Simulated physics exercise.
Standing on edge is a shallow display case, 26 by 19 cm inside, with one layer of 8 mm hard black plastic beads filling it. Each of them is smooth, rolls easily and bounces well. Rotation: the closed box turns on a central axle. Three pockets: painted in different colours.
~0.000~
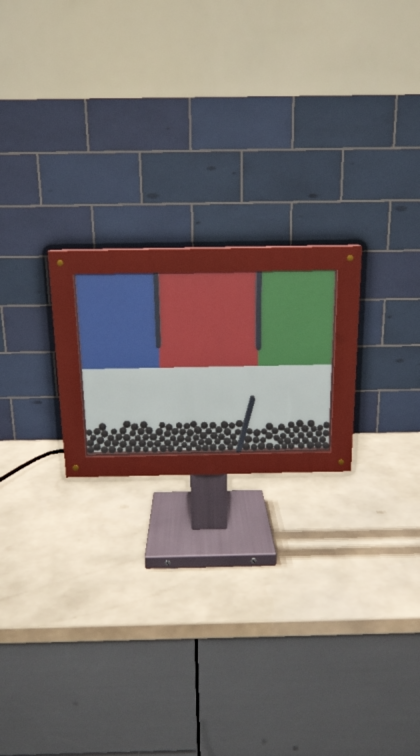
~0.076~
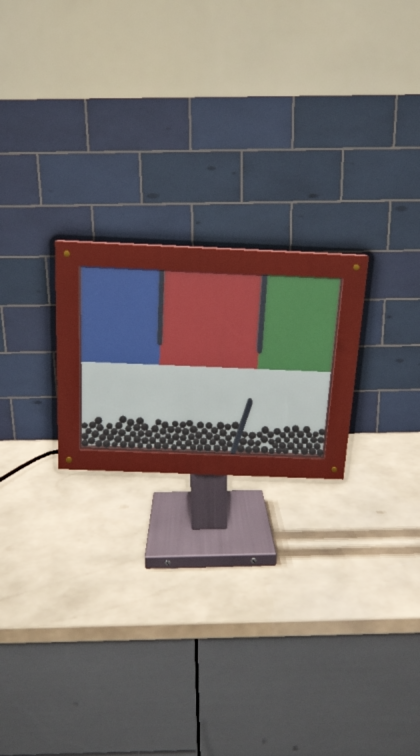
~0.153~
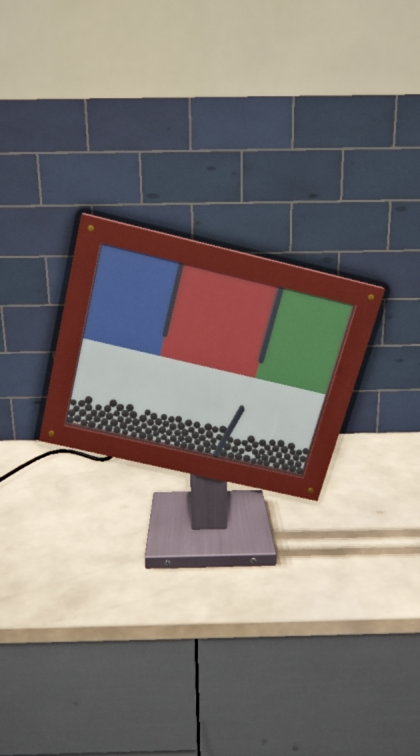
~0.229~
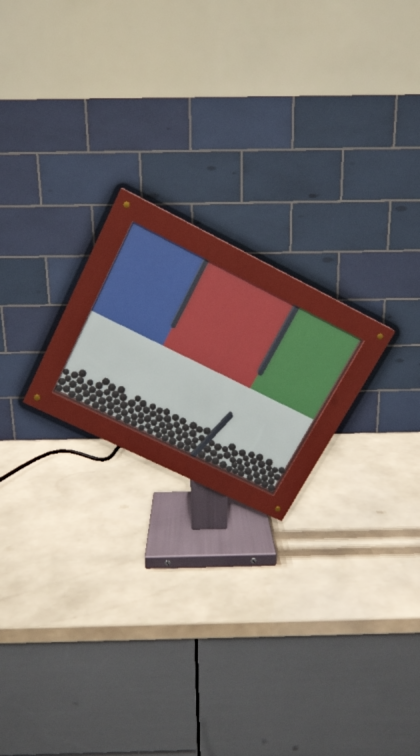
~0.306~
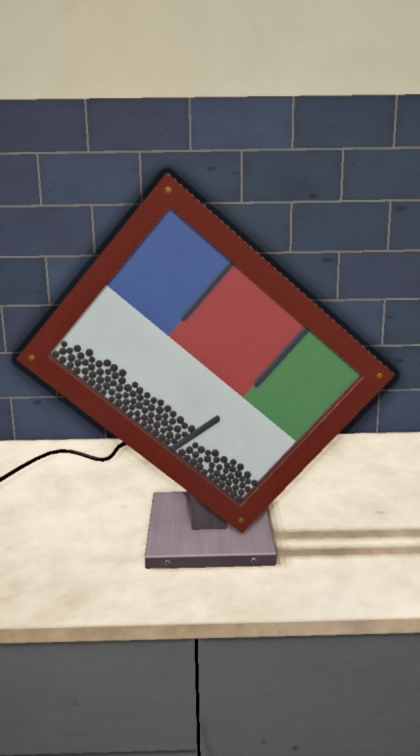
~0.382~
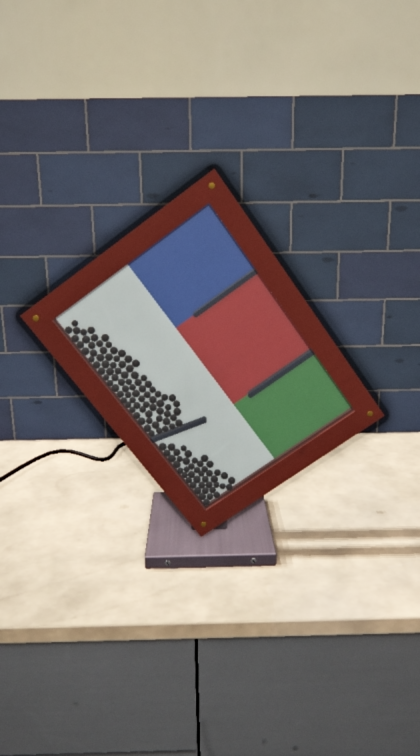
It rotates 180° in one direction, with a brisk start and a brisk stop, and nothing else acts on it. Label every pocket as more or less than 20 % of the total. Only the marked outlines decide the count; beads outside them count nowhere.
Red pocket: More. Blue pocket: Less. Green pocket: More.
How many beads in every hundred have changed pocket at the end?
100 %.
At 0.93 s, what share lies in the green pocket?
Close to 65 % of the load.
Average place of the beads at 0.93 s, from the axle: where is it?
I'd put it near 5 centimetres to the left and 8 centimetres below.
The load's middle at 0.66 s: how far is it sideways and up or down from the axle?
5 cm left, 6 cm below.
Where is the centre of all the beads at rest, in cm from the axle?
About 8 cm left and 6 cm below.
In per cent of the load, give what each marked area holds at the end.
Final shares - red pocket: 25 %, blue pocket: 0 %, green pocket: 75 %.
By 0.66 s, it stands 104° clockwise; the beads' middle is 5 cm left of and 6 cm below the centre; red 10 %, green 20 %.
By 0.93 s, it stands 151° clockwise; the beads' middle is 5 cm left of and 8 cm below the centre; red 25 %, green 65 %.
By 1.16 s, it stands 180° clockwise; the beads' middle is 8 cm left of and 6 cm below the centre; red 25 %, green 70 %.
Settled by 1.9 s, it stands 180° clockwise; red 25 %, blue 0 %, green 75 %.
